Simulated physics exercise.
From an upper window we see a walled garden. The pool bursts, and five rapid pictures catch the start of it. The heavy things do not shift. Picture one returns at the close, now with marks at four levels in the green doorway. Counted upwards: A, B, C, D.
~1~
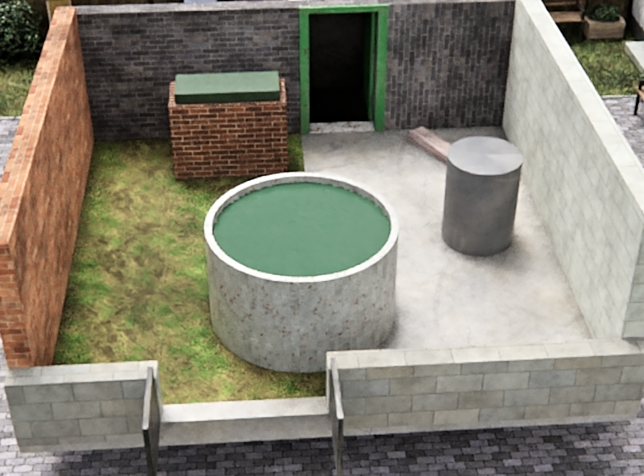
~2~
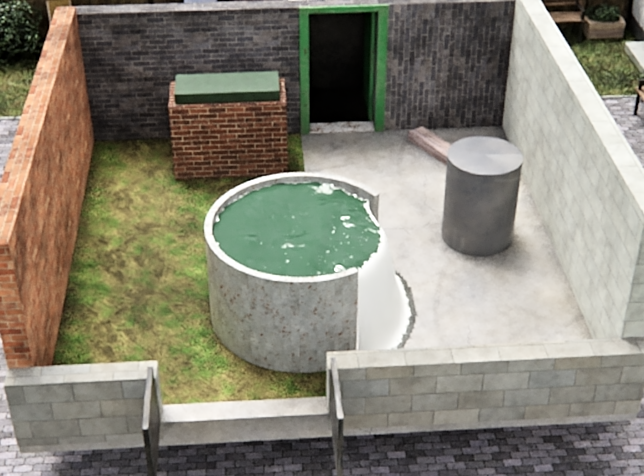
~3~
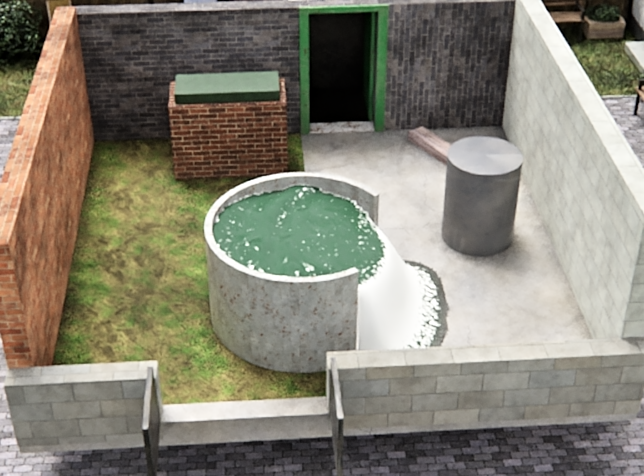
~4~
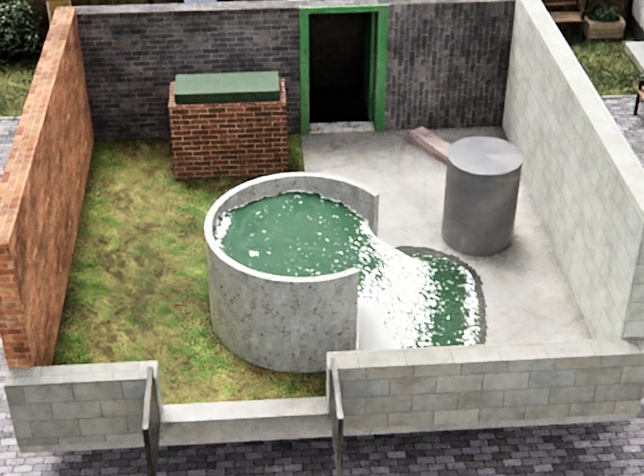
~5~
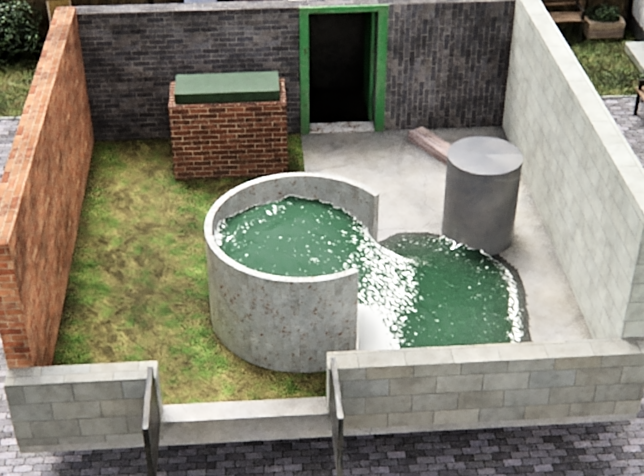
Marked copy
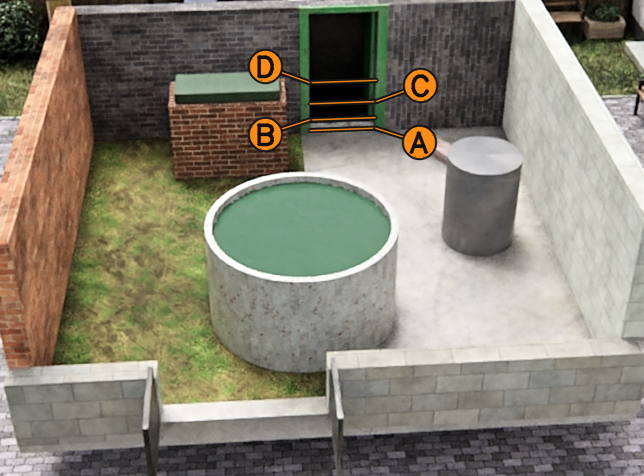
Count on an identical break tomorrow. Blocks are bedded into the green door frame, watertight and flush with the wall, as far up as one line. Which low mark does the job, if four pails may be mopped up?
Use height B.
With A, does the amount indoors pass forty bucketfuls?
No.
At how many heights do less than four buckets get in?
Three.
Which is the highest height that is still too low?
A.
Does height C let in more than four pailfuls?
No.
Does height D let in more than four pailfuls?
No.
In orange, A at (342, 129); B at (342, 118); C at (343, 102); D at (343, 81); from the bottom up A, B, C, D.
With A, about 14 bucketfuls get in.
With B, a splash gets over, under a bucket.
With C, nothing gets over.
With D, nothing gets over.
